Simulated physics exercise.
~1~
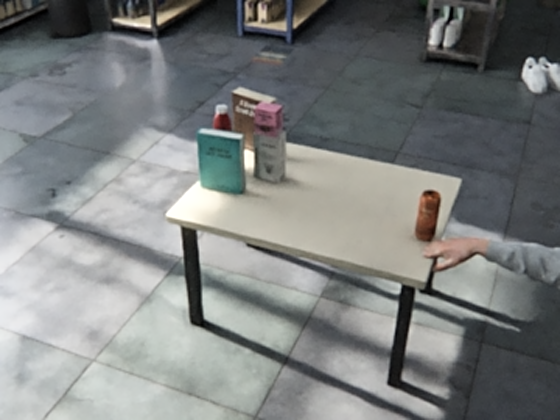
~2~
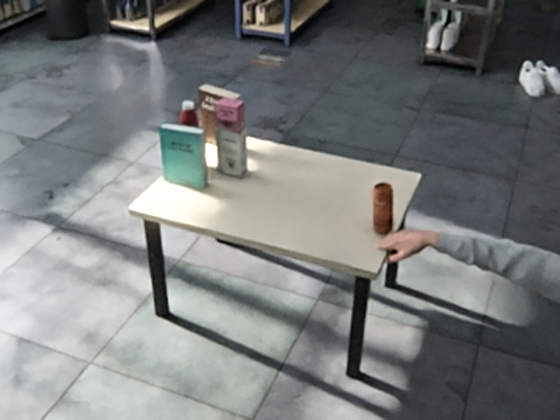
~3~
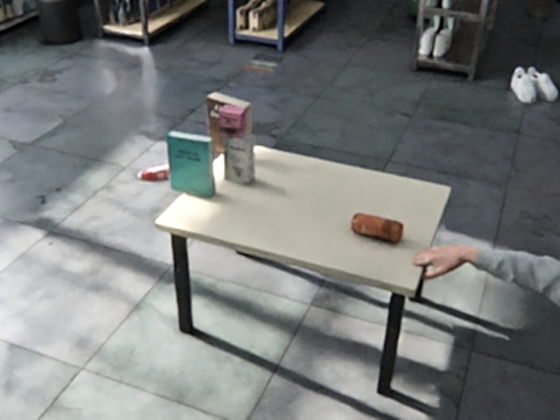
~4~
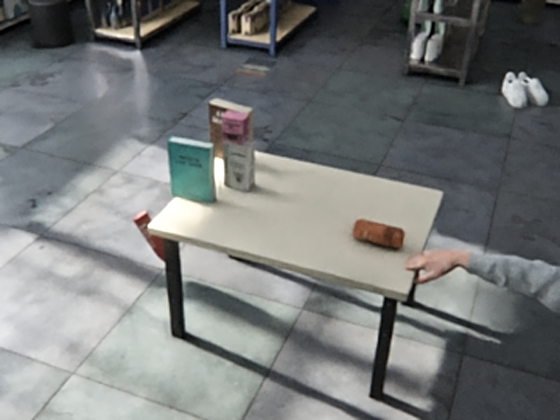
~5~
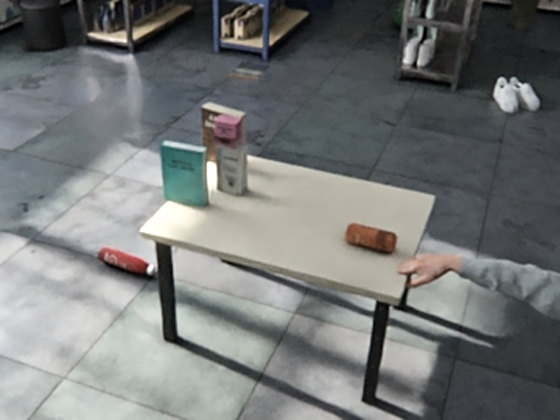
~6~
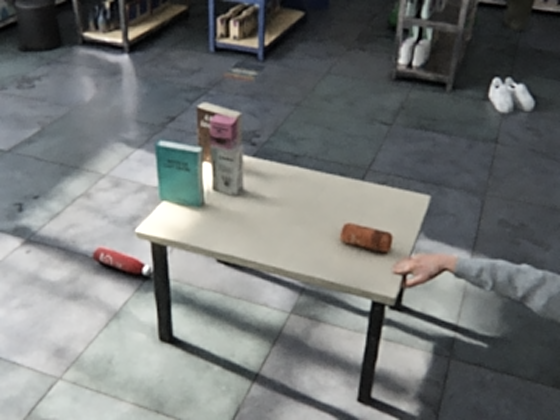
A hand jerks a table left then right, toppling an orange can and a red bottle, which falls to the floor.
